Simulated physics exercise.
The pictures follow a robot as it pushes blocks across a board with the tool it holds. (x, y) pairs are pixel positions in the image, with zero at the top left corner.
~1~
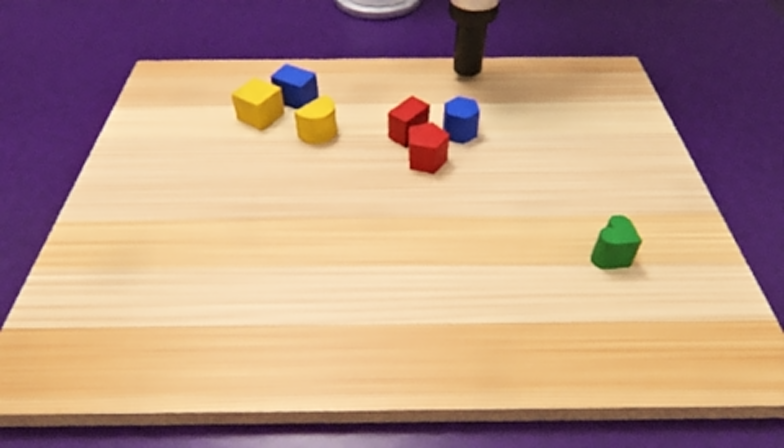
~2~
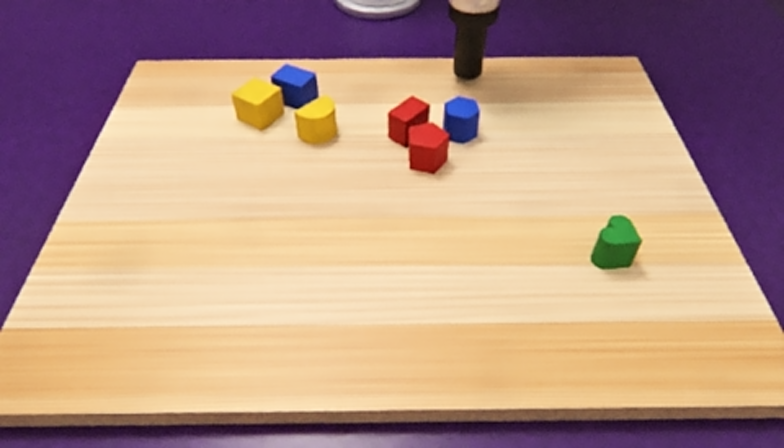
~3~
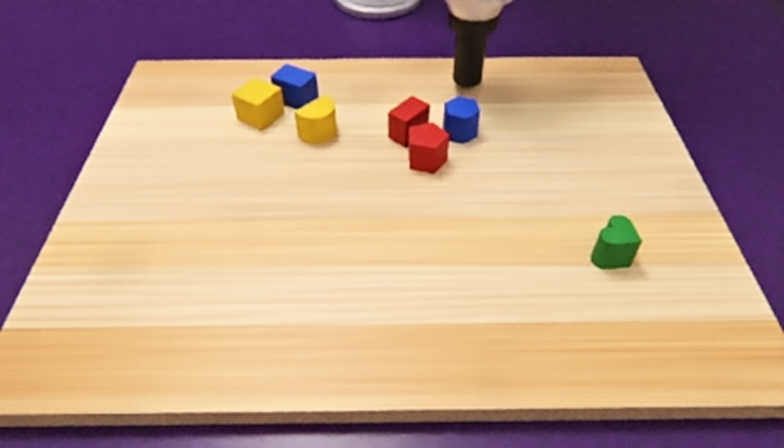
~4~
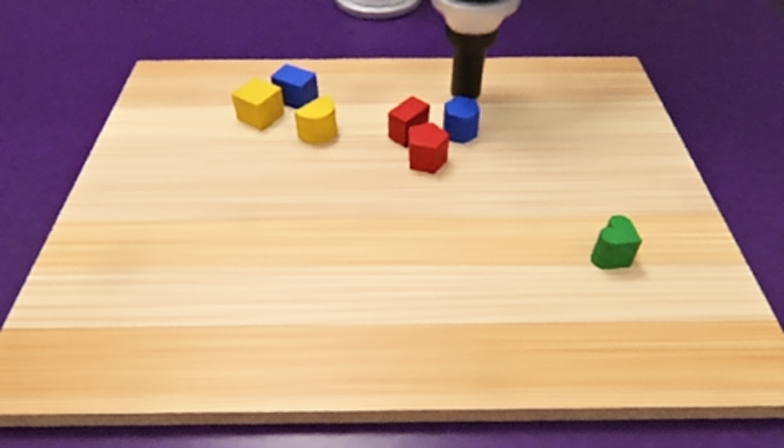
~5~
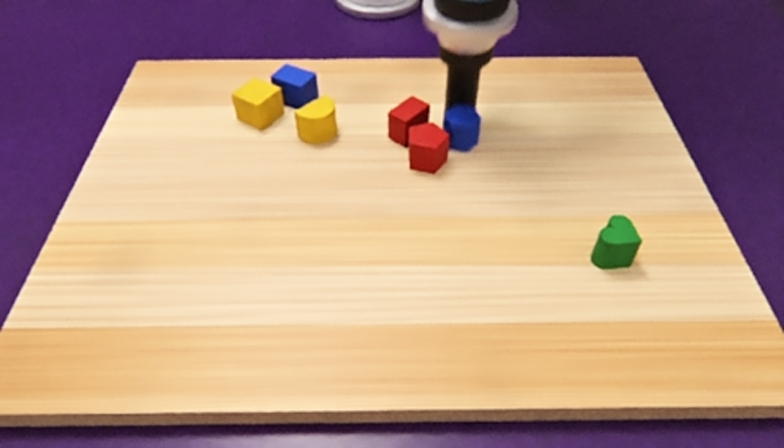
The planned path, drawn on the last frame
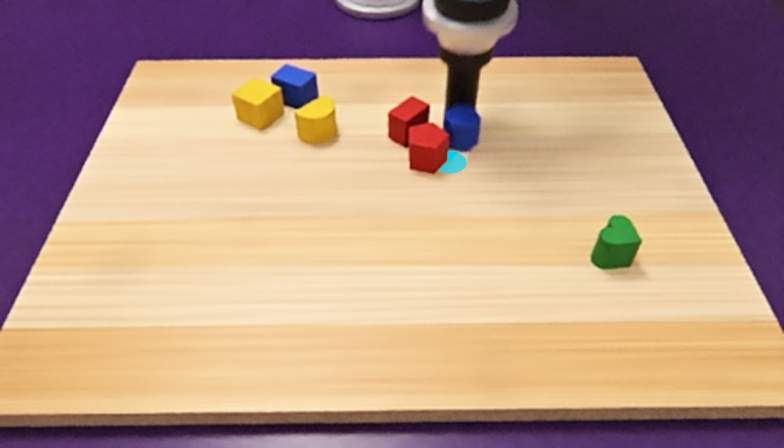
A dark-tipped tool moves toward the blue hexagonal block and nudges it slightly nearer the viewer.
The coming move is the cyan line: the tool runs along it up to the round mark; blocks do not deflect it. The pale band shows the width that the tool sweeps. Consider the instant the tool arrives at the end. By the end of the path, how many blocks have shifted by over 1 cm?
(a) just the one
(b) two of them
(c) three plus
Answer: B.
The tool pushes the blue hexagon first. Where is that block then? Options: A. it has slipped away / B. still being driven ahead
I choose B.
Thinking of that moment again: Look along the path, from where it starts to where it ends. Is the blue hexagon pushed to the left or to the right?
That block drifts left.
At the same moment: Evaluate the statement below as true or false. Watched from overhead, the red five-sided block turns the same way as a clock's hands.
My answer: True.
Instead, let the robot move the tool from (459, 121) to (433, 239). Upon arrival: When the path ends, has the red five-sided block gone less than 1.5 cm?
No, I don't think so.
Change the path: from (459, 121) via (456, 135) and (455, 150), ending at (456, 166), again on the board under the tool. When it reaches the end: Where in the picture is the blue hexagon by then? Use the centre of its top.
In the picture, that point is around (471, 163).
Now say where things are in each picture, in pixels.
In the first frame, tool tip (467, 69); block tops, red rectangle (409, 108); red five-sided block (428, 134); blue hexagon (462, 107).
In the second frame, tool (467, 71); blocks unchanged.
In the third frame, tool (467, 79); blocks unchanged.
In the fourth frame, tool (465, 92); blocks unchanged.
In the fifth frame, tool (463, 115); red rectangle (409, 108); red five-sided block (428, 134); blue hexagon (463, 115).
Path on the board, in a line from (459, 121) to (449, 162).
On the path given first. Halfway along, tool (455, 133); red five-sided block (425, 137), turned 20° clockwise; blue hexagon (465, 137), turned 25° anticlockwise.
At the end, tool (450, 153); red rectangle in place; red five-sided block (417, 143), turned 30° clockwise; blue hexagon (468, 158), turned 45° anticlockwise.
